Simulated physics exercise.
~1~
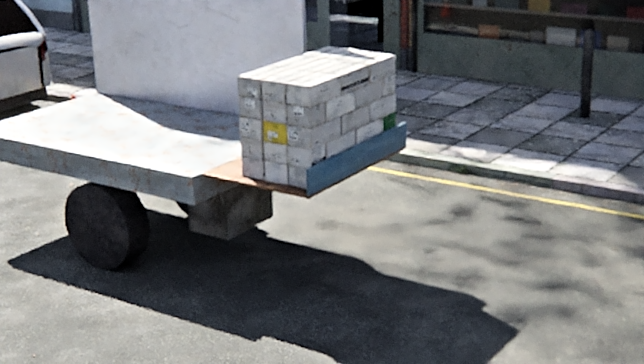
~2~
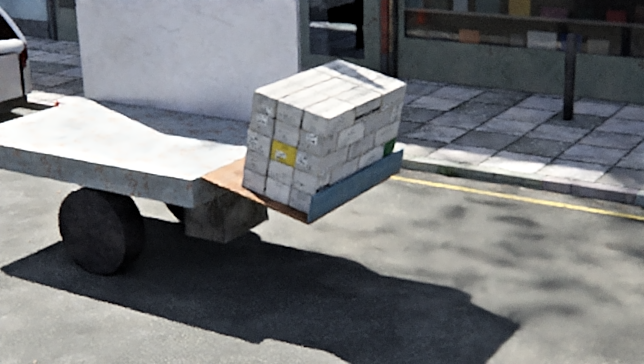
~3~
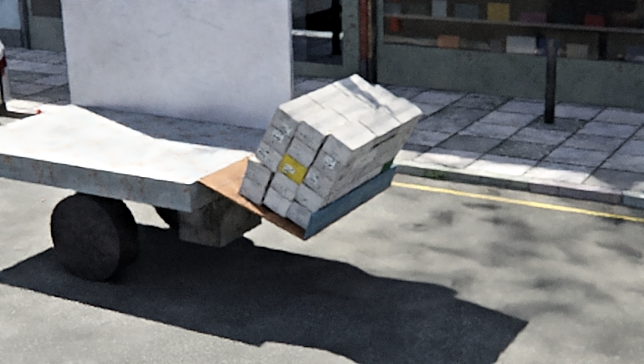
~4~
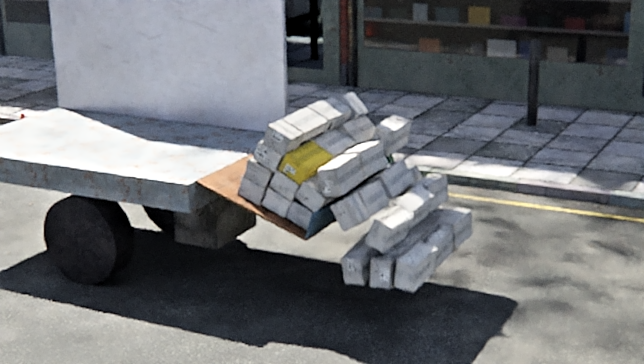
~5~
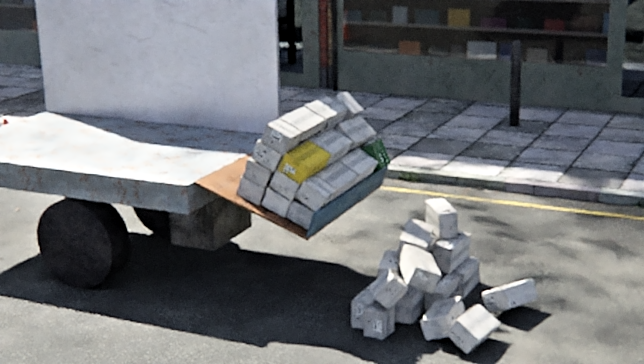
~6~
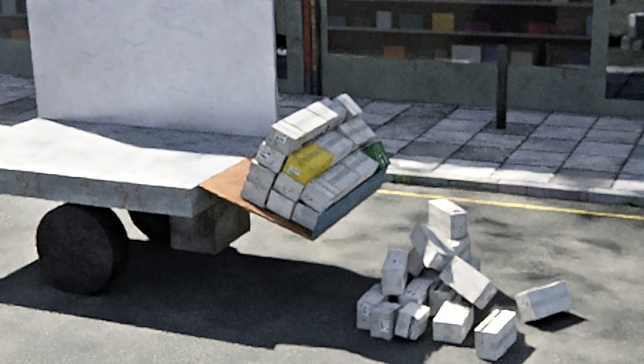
A lorry's tail lift tilts down and some stacked parcels spill onto the road.
